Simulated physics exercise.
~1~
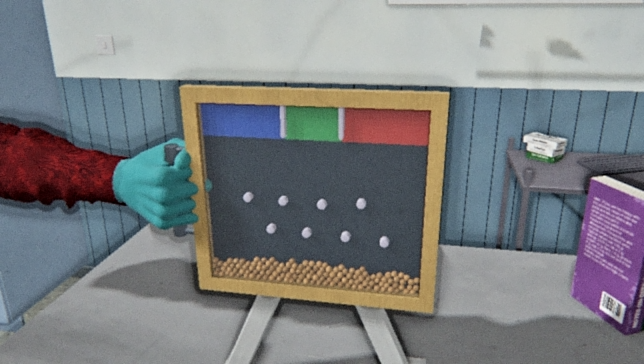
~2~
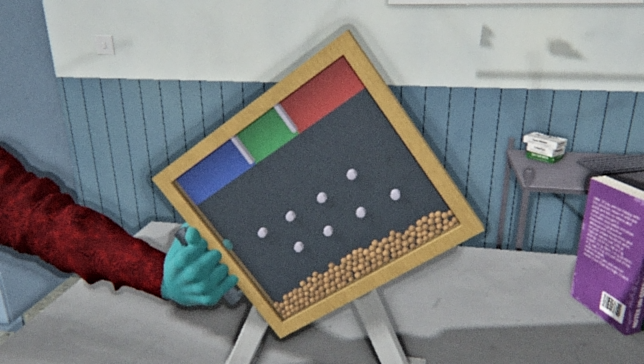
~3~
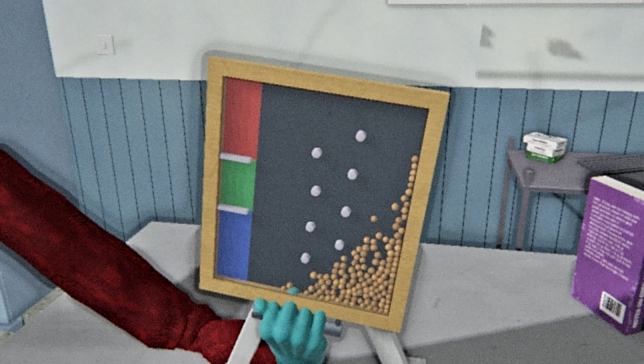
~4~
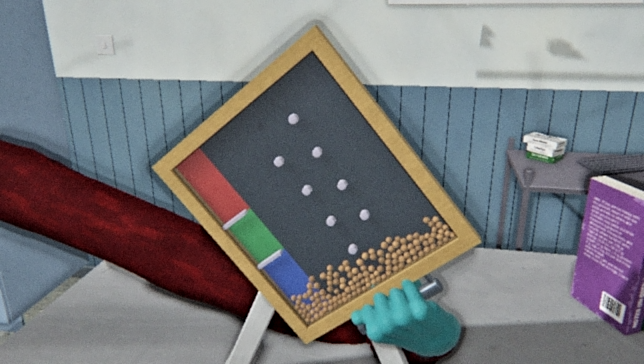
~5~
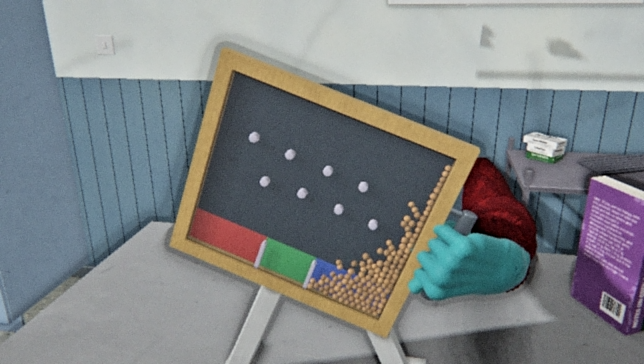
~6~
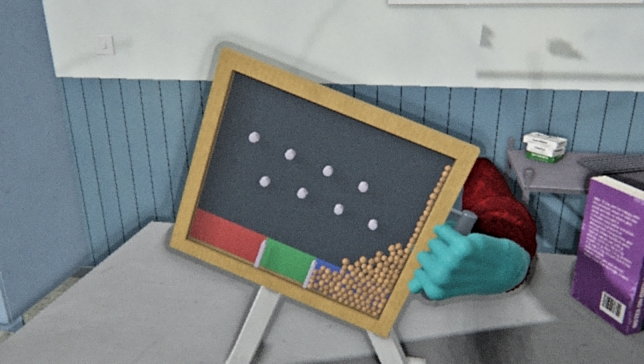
On a grey tabletop, a gloved hand turning a framed case anticlockwise until beads slide and rest heaped over the blue pocket.
